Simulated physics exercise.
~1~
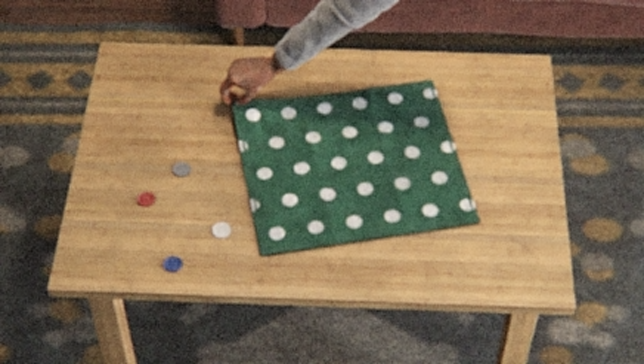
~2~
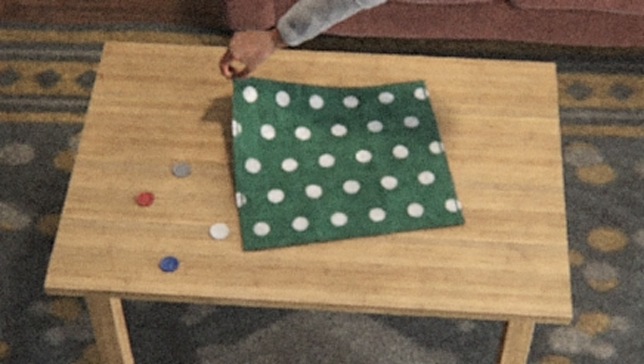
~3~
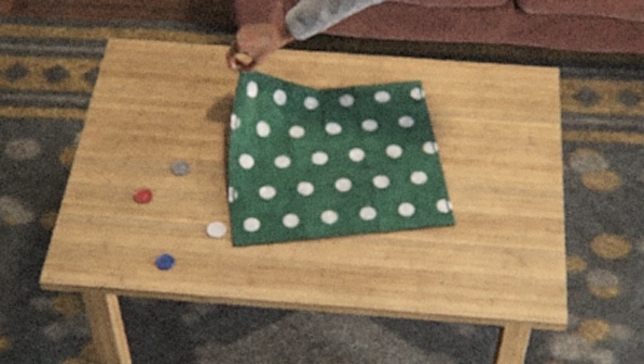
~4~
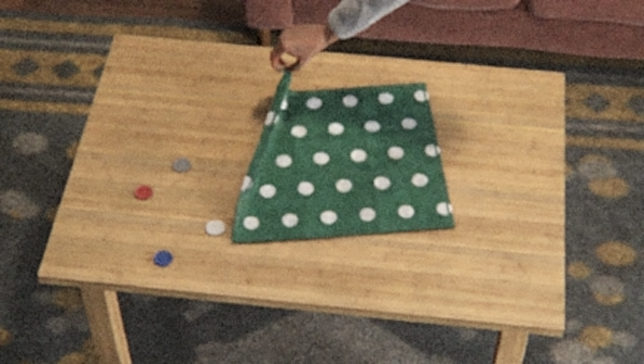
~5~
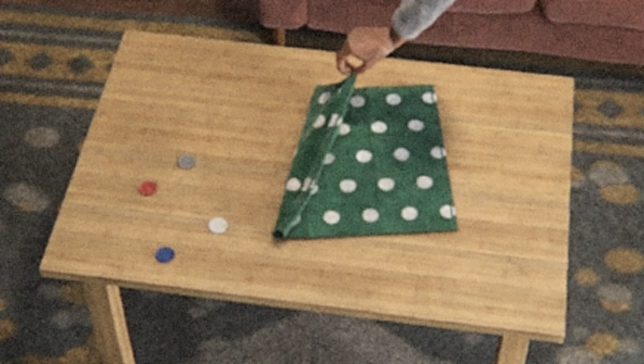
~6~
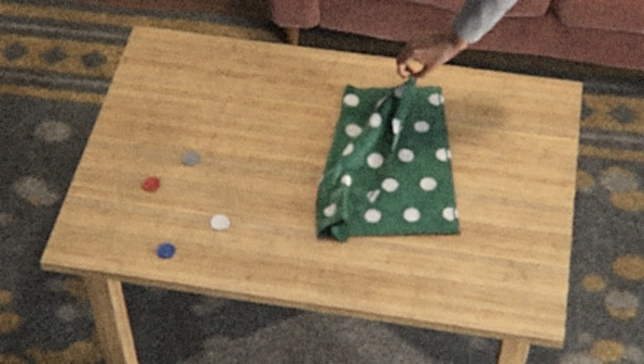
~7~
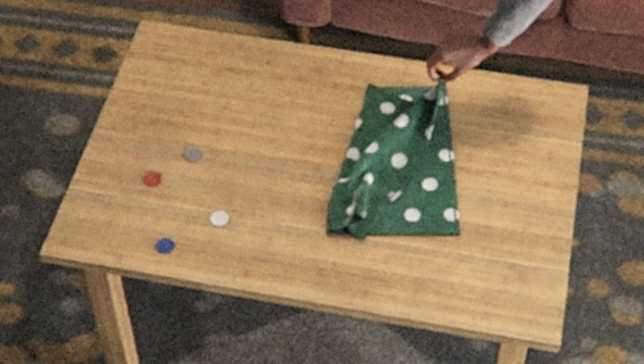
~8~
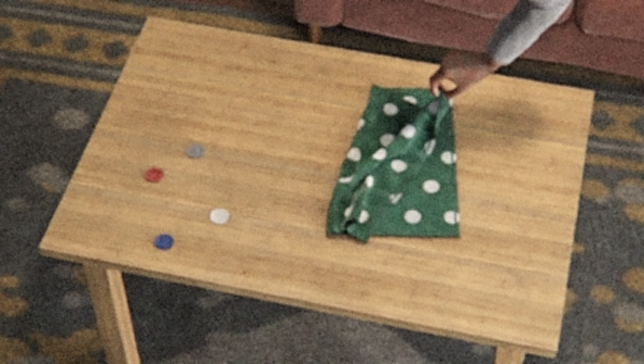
The clip opens on a wooden table where a green napkin with white dots lies flat, with a grey cap, a red button, a white button and a blue lid scattered to its left. A hand reaching in from the far side pinches the napkin's far left corner and lifts it slightly. The hand then carries the corner rightward, peeling the left side up and folding it across the rest. The fold crumples as the corner reaches the far right. It ends bunched and narrower, fingers still at the corner, with all four small items uncovered and unmoved.
